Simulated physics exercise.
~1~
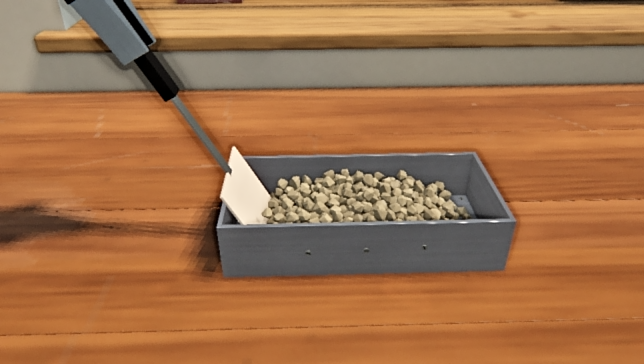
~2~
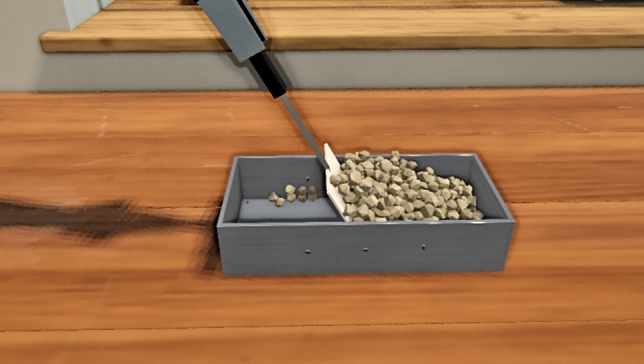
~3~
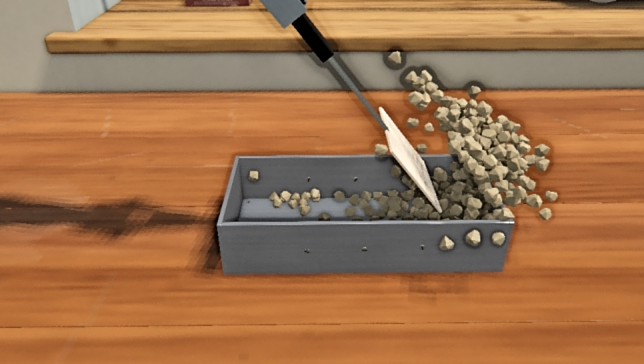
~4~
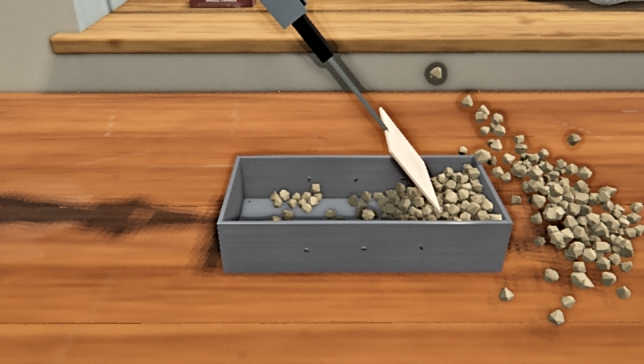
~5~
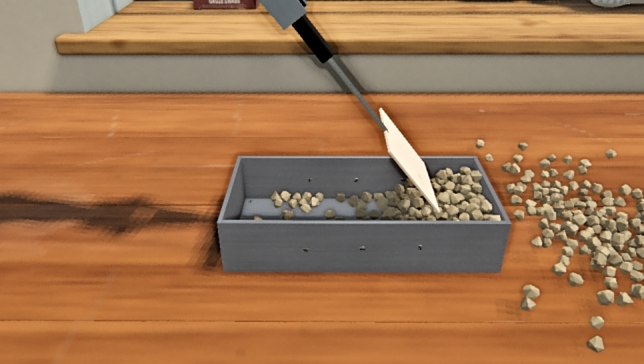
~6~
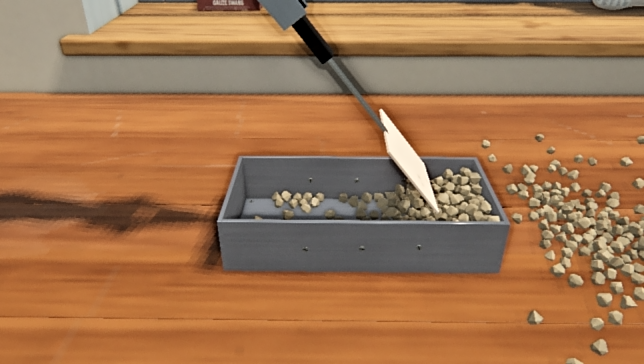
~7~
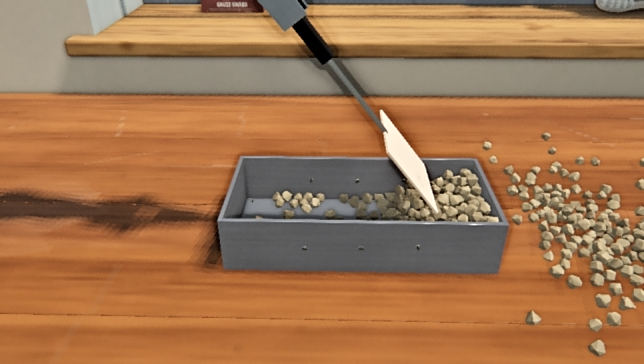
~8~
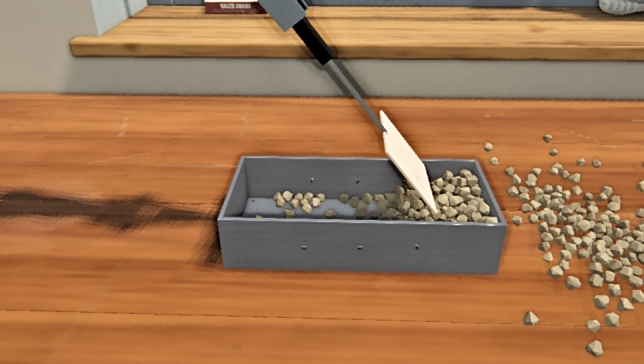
At the start, a robot arm holds a turner with a pale, flat blade at the left end of a grey trough filled with small pebbles on a wooden surface. The blade sweeps right, pushing the pebbles into a heap toward the far end. It continues right and lifts with a slight tilt, sending many of them flying over the right end. The airborne pebbles drop and scatter across the wood beside the trough. The turner then stays still over the remaining pile, with a large share of the pebbles lying outside on the right.
